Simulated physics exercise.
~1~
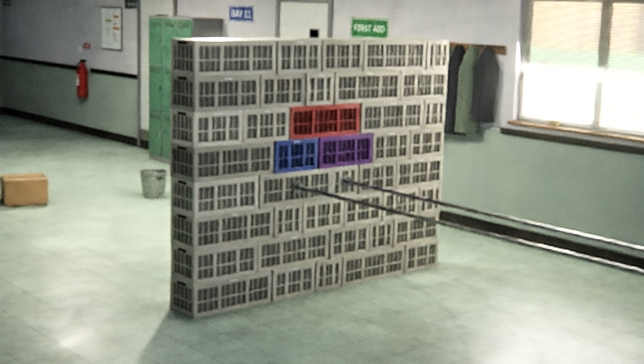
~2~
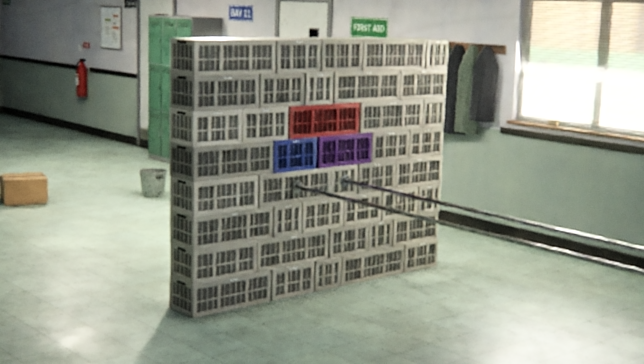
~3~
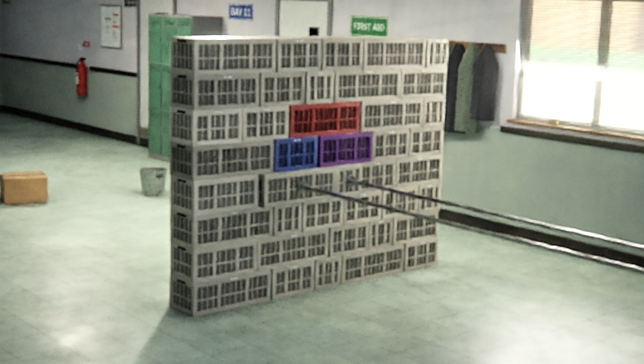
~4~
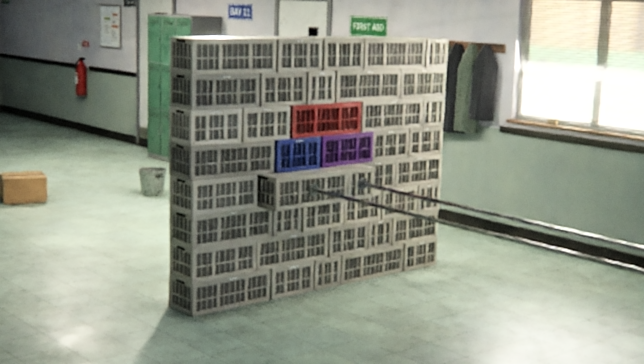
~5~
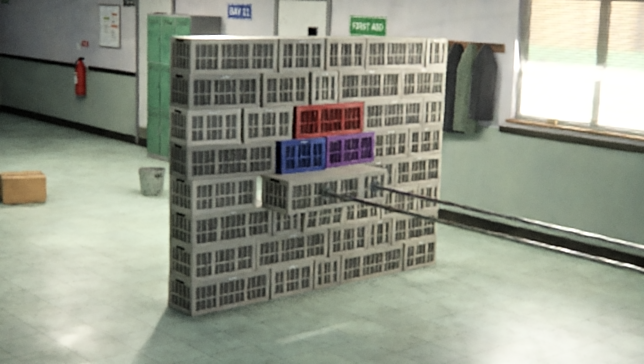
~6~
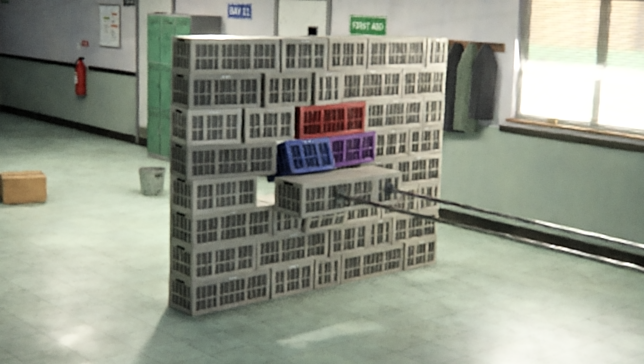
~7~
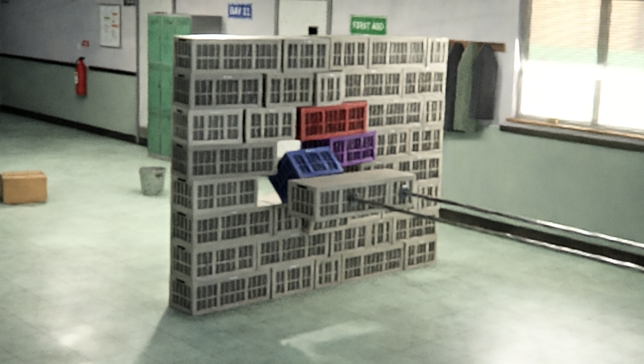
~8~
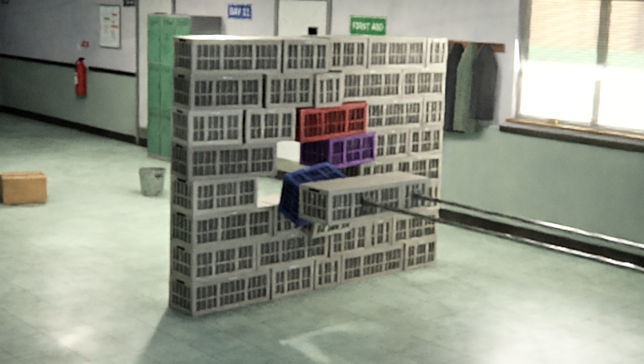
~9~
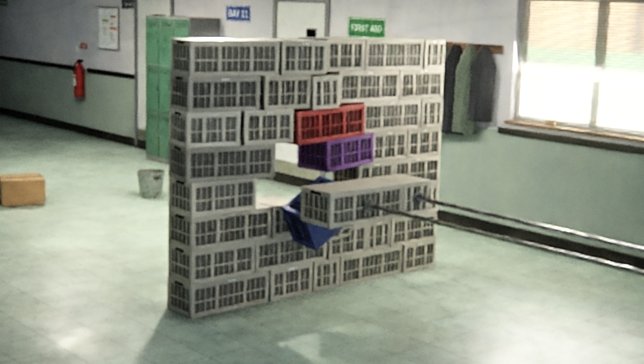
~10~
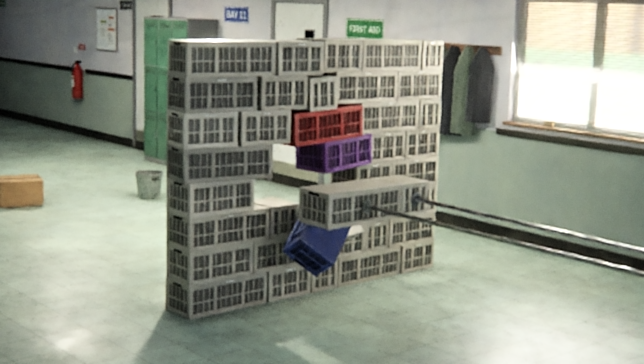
To begin with, a wall of grey crates stands in a pale green room, with a red, a blue and a purple crate near its middle. Two dark rods reaching in from the right then start drawing a pair of neighbouring grey crates out of the row below the blue one. As the pair slides out toward the right, the blue crate tilts and drops into the opening. It tumbles over in front of the wall while the pulled crates come to a stop. By the end, the blue crate is still tipping in mid-fall, and the red and purple crates sag slightly above the gap, still up.
